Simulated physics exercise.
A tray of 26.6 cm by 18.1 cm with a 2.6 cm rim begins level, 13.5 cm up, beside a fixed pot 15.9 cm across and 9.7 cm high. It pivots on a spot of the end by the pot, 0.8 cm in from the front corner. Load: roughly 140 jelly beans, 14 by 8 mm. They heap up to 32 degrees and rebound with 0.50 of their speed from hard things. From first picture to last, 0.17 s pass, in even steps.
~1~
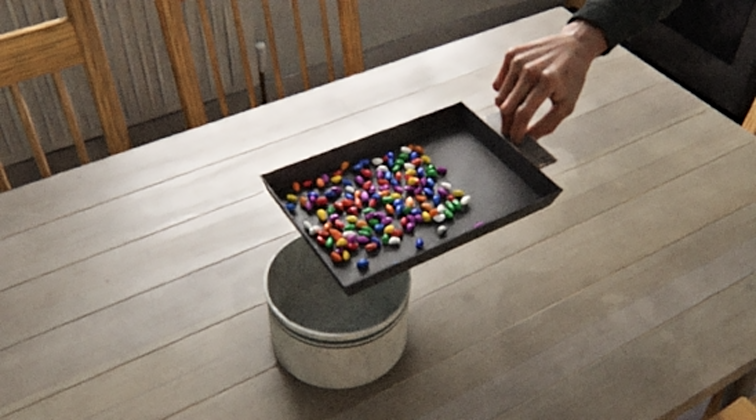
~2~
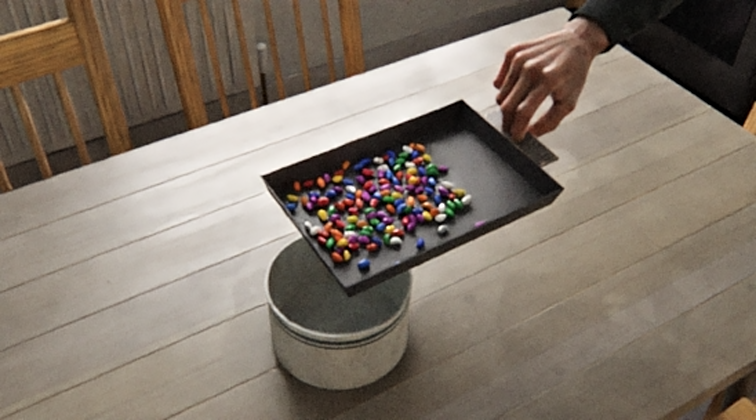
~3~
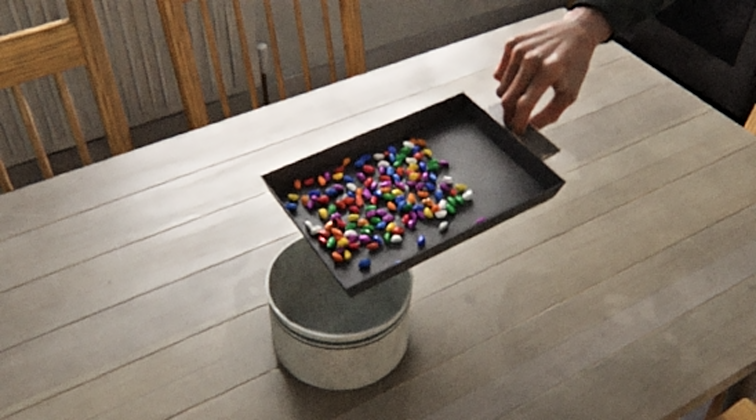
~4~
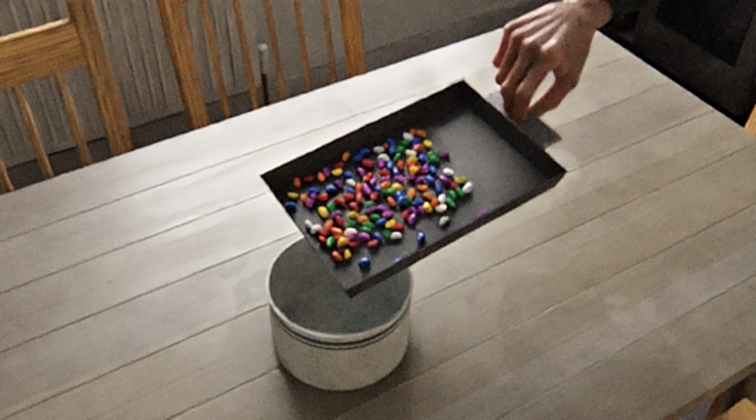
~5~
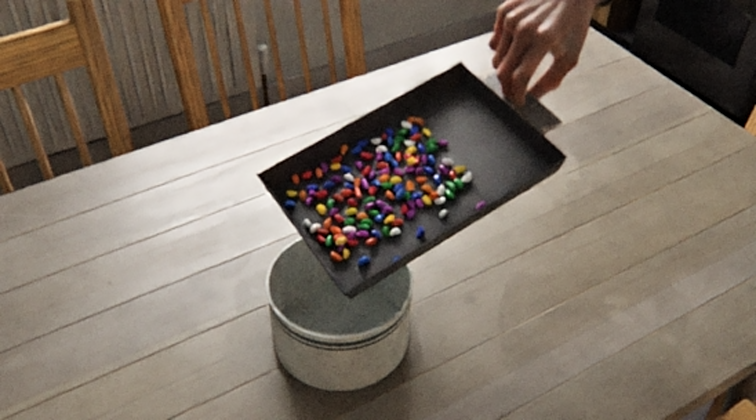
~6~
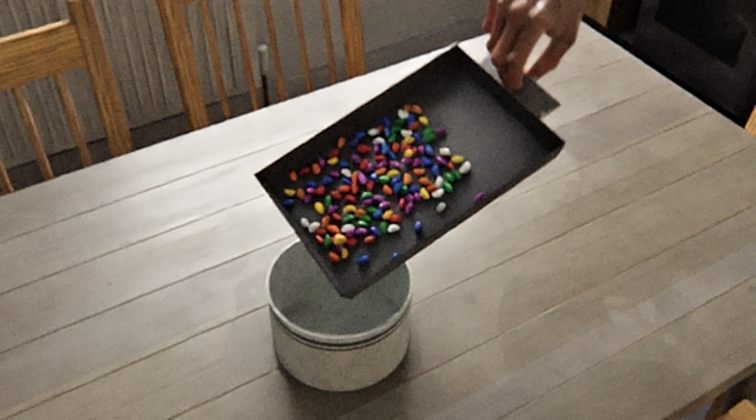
Hand raising the far side of a dark tray of colourful jelly beans, tilting it gradually above a round pot.
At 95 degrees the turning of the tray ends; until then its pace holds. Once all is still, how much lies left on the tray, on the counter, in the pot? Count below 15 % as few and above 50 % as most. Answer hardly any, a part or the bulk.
Left on the tray: Hardly any; on the counter: The bulk; in the pot: Hardly any.
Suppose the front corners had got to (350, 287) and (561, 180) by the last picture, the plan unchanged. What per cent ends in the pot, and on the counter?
Pot 0, counter 100.
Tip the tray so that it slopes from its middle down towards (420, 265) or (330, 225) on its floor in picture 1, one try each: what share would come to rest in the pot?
Some 0 and 35 per cent.
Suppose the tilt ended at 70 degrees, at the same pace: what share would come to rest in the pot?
It would be near 5 per cent.
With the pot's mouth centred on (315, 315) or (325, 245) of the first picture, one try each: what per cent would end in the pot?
About 80 and 0 per cent.
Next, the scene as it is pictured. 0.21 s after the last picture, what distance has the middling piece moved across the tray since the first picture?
About 4 cm.
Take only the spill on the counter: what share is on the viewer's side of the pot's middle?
About 80 per cent.
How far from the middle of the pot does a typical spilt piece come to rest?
Roughly 18 cm.
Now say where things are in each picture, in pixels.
The first frame shows tray tilt 0 degrees, front corners at (348, 279) and (554, 188); middle of the pieces at (387, 201); pot at (338, 278).
The second frame shows tray tilt 1 degrees, front corners at (349, 280) and (555, 186); middle of the pieces at (377, 197).
The third frame shows tray tilt 3 degrees, front corners at (349, 281) and (556, 180), lowest corner left front; middle of the pieces at (378, 194).
The fourth frame shows tray tilt 7 degrees, front corners at (348, 282) and (558, 170), lowest corner left front; middle of the pieces at (377, 189).
The fifth frame shows tray tilt 13 degrees, front corners at (346, 285) and (557, 156), lowest corner left front; middle of the pieces at (376, 183).
The sixth frame shows tray tilt 19 degrees, front corners at (344, 287) and (556, 142), lowest corner left front; middle of the pieces at (373, 178); pot at (340, 280).
Then, 0.21 s after the last picture, tilt 58 degrees; the tray holds 100 %, the pot 0 %.
Then, 0.36 s after the last picture, tilt 85 degrees; the tray holds 95 %, the pot 0 %.
Then, 0.64 s after the last picture, tilt 95 degrees; the tray holds 0 %, the pot 5 %.
In the end, tray 0 %, counter 95 %, pot 5 %.
